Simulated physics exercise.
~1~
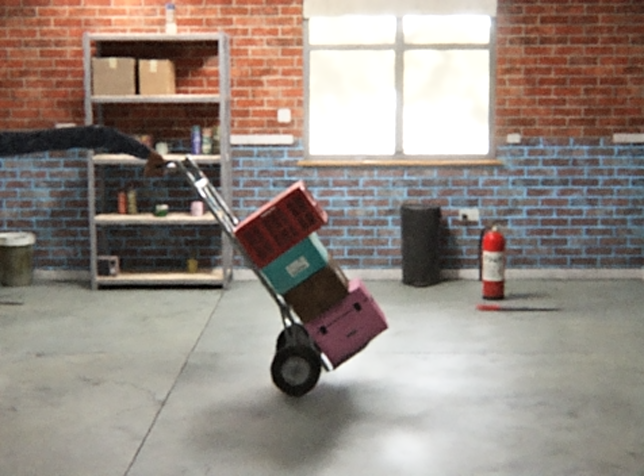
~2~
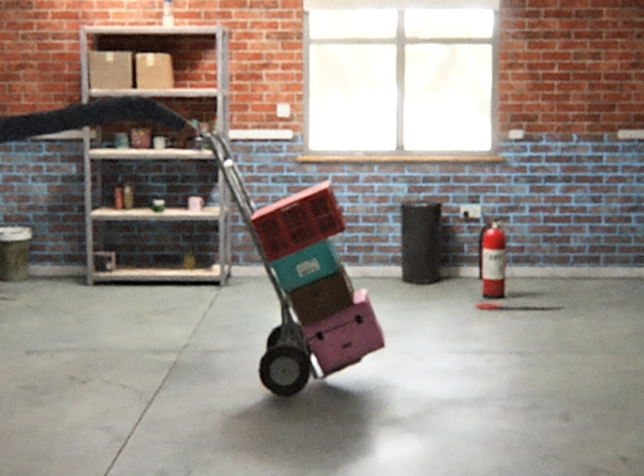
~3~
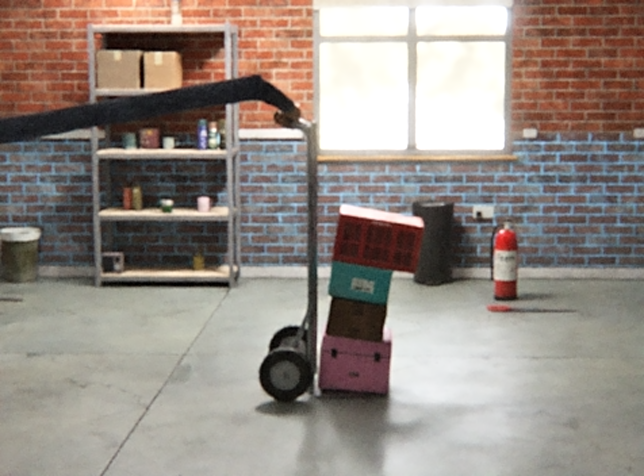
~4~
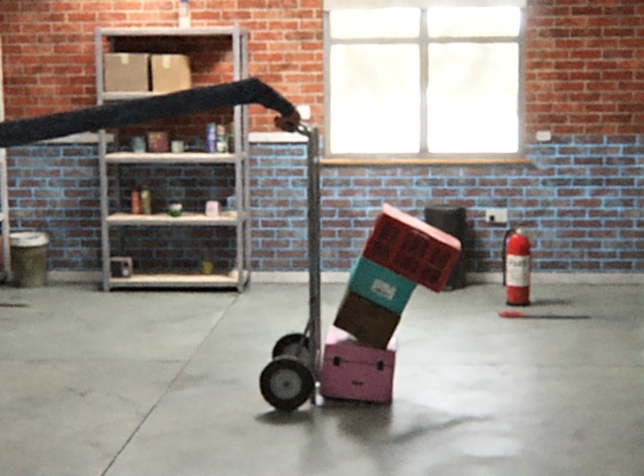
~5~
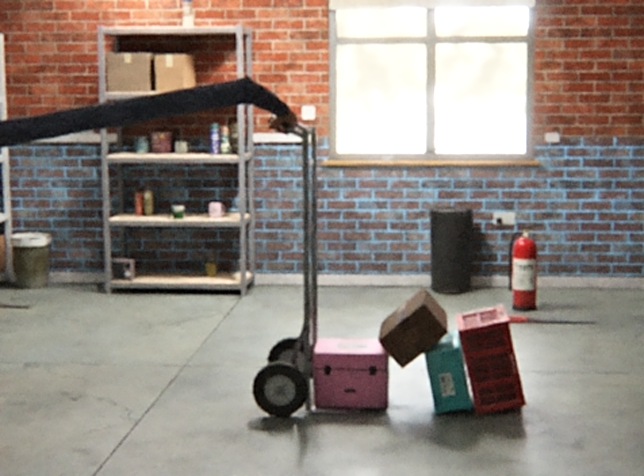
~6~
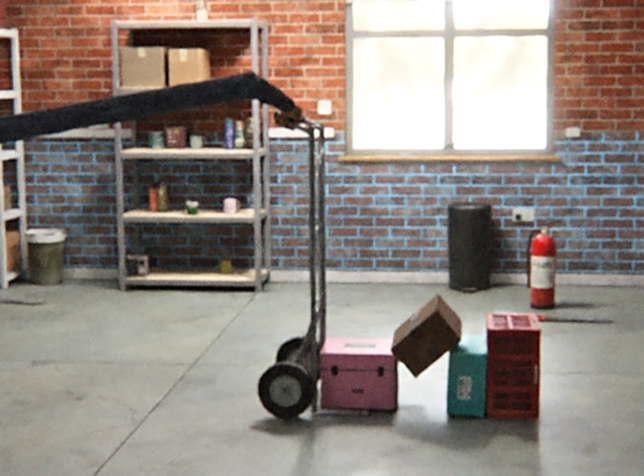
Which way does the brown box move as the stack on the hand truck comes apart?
It moves to the right, tumbling off the pink toolbox and coming to rest tilted between the toolbox and the turquoise tote.
